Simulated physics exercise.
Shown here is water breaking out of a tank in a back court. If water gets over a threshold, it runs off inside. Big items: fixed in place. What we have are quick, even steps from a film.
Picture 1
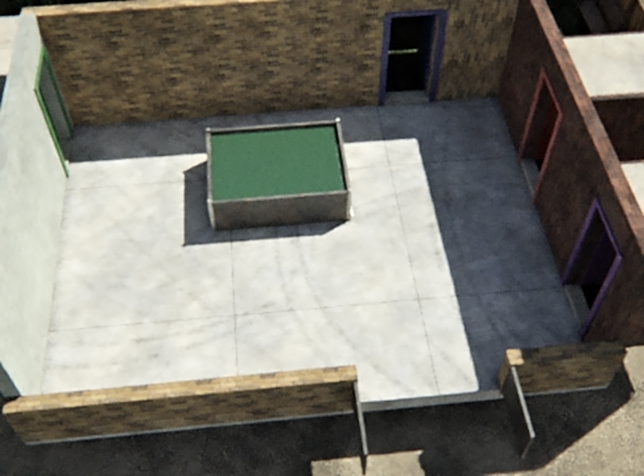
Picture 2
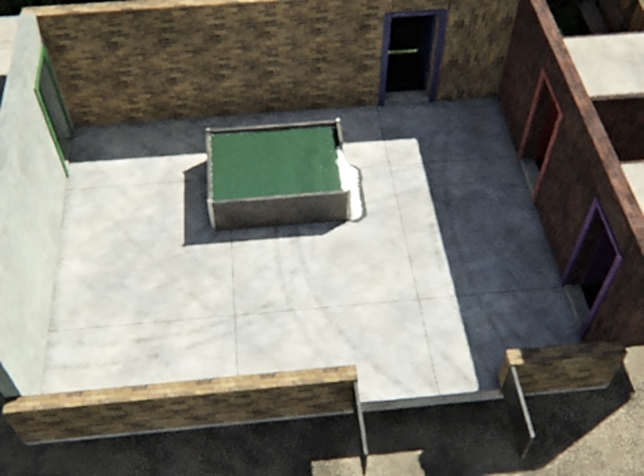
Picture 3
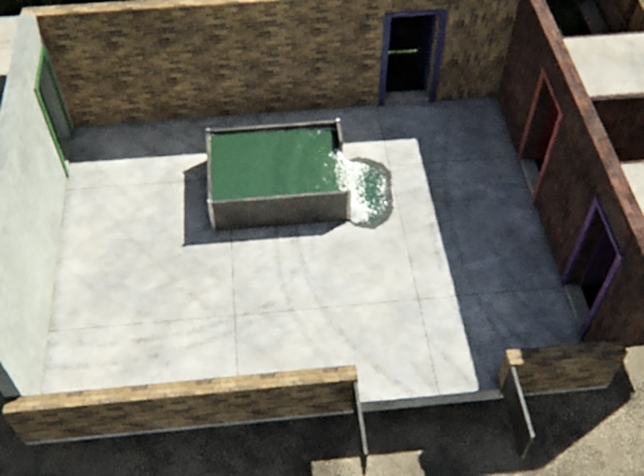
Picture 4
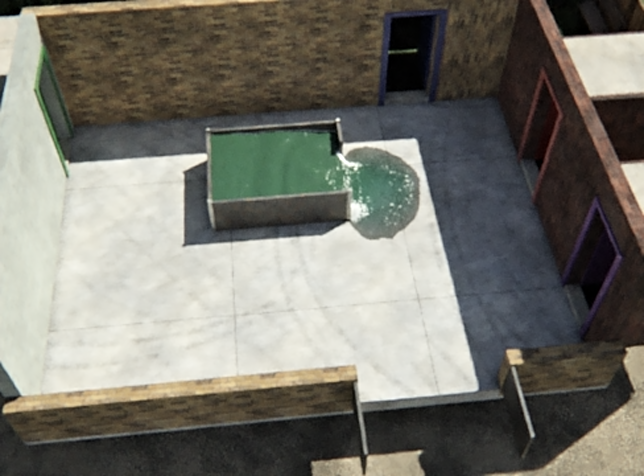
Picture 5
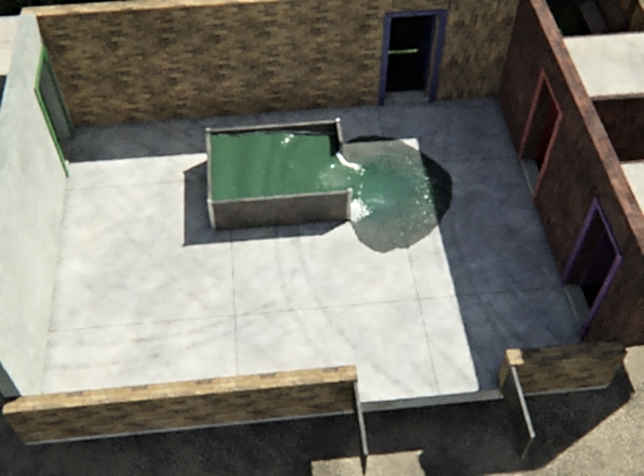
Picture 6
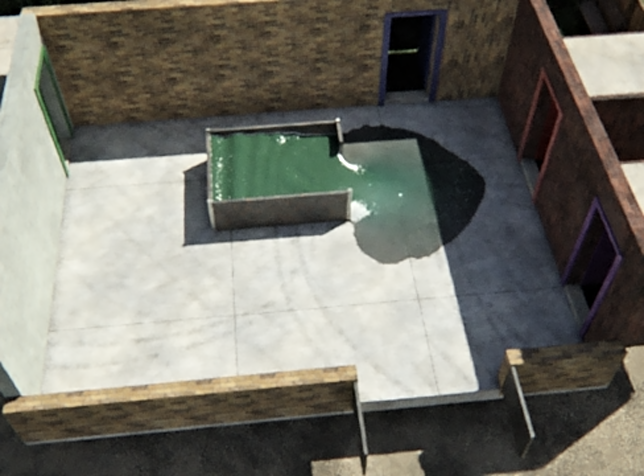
Green water breaks out through the right side of a low rectangular tank in a walled court, seen from a high, unmoving view. The pale floor is partly shaded along the back and right, with a green-edged opening at left, purple-edged doorways at back and right, and a red-edged one between. White foam bursts out first, then the water fans rightward in a widening, rounded dark sheet, crossing into the shade.
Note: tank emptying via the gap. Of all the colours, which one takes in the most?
The red one.
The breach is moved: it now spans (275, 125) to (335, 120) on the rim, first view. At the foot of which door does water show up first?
First comes the blue-painted one.
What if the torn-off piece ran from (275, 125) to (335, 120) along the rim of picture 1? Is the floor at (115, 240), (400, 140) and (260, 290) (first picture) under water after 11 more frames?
In sequence the three spots come out still bare, then wetted, then still bare.
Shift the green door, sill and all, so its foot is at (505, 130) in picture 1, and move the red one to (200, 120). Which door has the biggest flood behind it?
That would be the green door.
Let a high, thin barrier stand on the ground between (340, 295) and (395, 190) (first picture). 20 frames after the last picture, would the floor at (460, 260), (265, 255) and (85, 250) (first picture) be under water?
One by one: Unwetted, submerged, unwetted.
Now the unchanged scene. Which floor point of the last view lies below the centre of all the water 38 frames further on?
About (403, 210) in the last view.
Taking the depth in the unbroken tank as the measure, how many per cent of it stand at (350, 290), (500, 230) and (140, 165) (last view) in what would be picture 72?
4, 12 and 2 in a hundred, in turn.
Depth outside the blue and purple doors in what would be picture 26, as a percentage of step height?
Near 90 and 140 per cent, in that order.
A moment on, water covers 25 % of the floor; green door not reached, red door some in, blue door wet at the sill, nothing in, purple door not reached.
Next, water covers 30 % of the floor; green door not reached, red door a lot in, blue door wet at the sill, nothing in, purple door wet at the sill, nothing in.
Then, water covers 30 % of the floor; green door not reached, red door a lot in, blue door wet at the sill, nothing in, purple door some in.
Later, water covers 60 % of the floor; green door not reached, red door a lot in, blue door wet at the sill, nothing in, purple door some in.
In the end, water covers 90 % of the floor; green door a trickle in, red door a lot in, blue door wet at the sill, nothing in, purple door a lot in; the red door has let in the most.
